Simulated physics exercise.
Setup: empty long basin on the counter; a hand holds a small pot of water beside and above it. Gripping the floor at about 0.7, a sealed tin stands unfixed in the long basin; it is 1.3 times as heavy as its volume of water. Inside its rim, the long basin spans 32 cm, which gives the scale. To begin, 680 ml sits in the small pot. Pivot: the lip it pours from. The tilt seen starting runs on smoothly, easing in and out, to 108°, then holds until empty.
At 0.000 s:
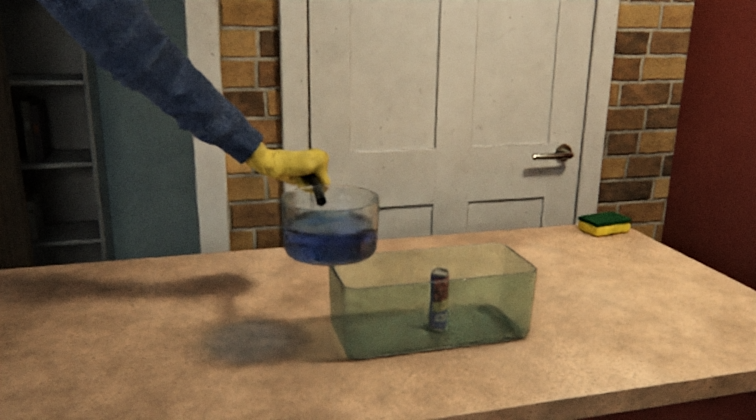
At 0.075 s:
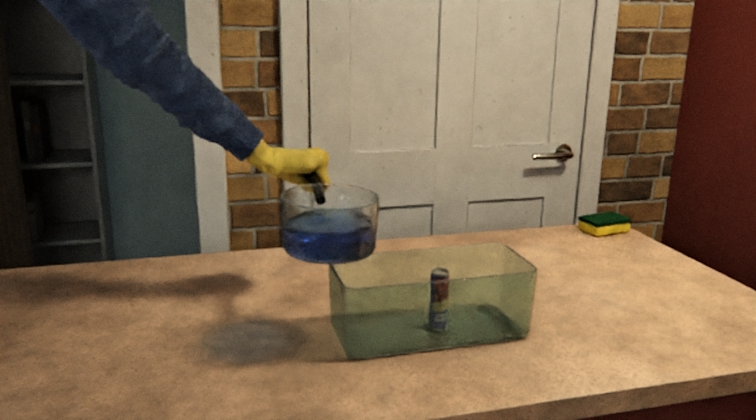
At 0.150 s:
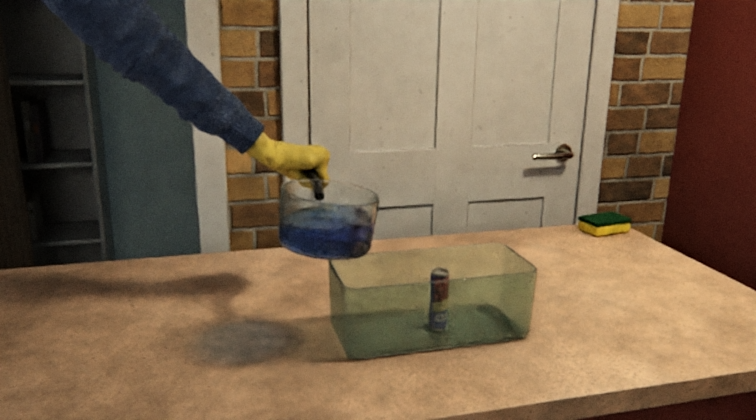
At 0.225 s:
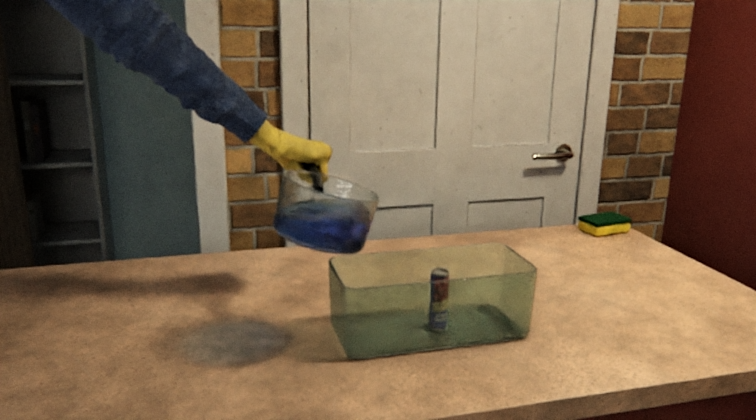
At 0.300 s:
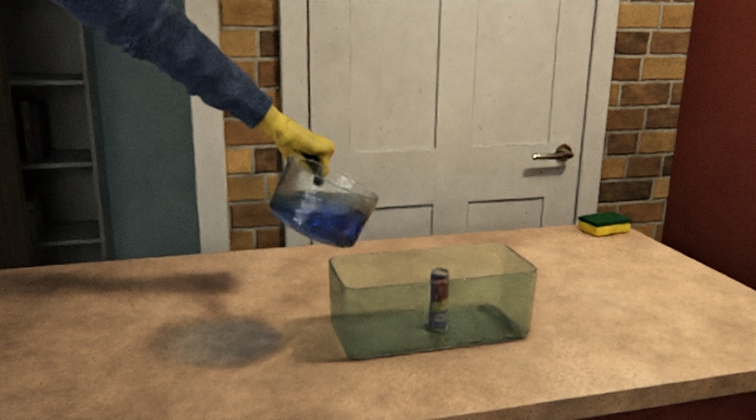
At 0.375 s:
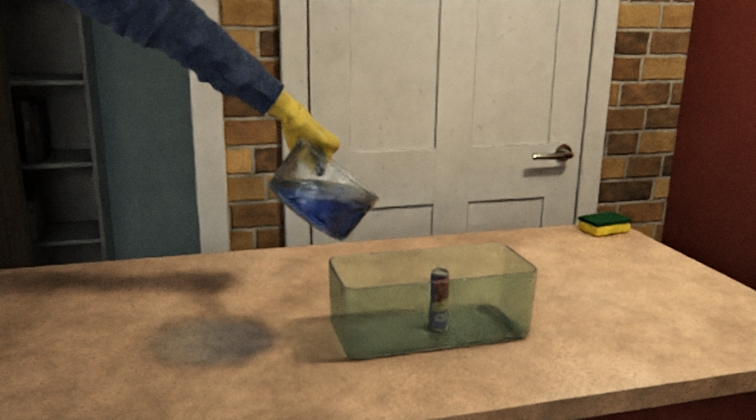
A yellow-gloved hand on a blue-sleeved arm, reaching in from the upper left, tilts a clear round pot of blue liquid steadily down toward the right, its left side lifting as the liquid shifts inside. Below stands a greenish transparent basin holding a small upright can on a tan counter. The still, slightly raised view shows a green-and-yellow sponge at right, before a white door and brick wall.
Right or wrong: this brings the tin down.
Right, the tin comes down.
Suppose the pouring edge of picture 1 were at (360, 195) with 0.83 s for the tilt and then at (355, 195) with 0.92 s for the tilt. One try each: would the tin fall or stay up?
The tin overturns the first time and overturns the second time.
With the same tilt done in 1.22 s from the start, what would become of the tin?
The tin tumbles.
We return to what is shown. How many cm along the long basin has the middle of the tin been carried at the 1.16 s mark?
Some 1 cm.
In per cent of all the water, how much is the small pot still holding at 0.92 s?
About 7 percent.
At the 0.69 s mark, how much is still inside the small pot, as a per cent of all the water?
Around 42 percent.
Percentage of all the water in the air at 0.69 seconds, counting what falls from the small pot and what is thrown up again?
About 50 per cent.
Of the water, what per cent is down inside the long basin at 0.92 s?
About 76 per cent.
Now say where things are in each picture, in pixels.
Tilt 0°; pouring edge (377, 196); surface from (285, 225) to (373, 219); the long basin's rim runs from (336, 274) to (521, 257); the tin's top is at (440, 274), in the first frame.
Tilt 2°; pouring edge (377, 196); surface from (284, 225) to (373, 217), in the second frame.
Tilt 7°; pouring edge (377, 196); surface from (281, 221) to (371, 213), in the third frame.
Tilt 15°; pouring edge (376, 196); surface from (278, 213) to (370, 207), in the fourth frame.
Tilt 26°; pouring edge (376, 196); surface from (272, 200) to (369, 201), in the fifth frame.
Tilt 39°; pouring edge (375, 196); surface from (272, 183) to (372, 193), in the sixth frame.
Then, 0.69 s in, the tilt is 92° and 43 per cent is still to pour; the tin stands where it began.
Then, 0.92 s in, the tilt is 108° and 7 per cent is still to pour; the tin stands where it began.
Then, 1.16 s in, the tilt is 108° and 0 per cent is still to pour; the tin leans 15°.
Then, 1.42 s in, the tilt is 108° and 0 per cent is still to pour; the tin lies on its side.
Finally, the tin lies on its side.
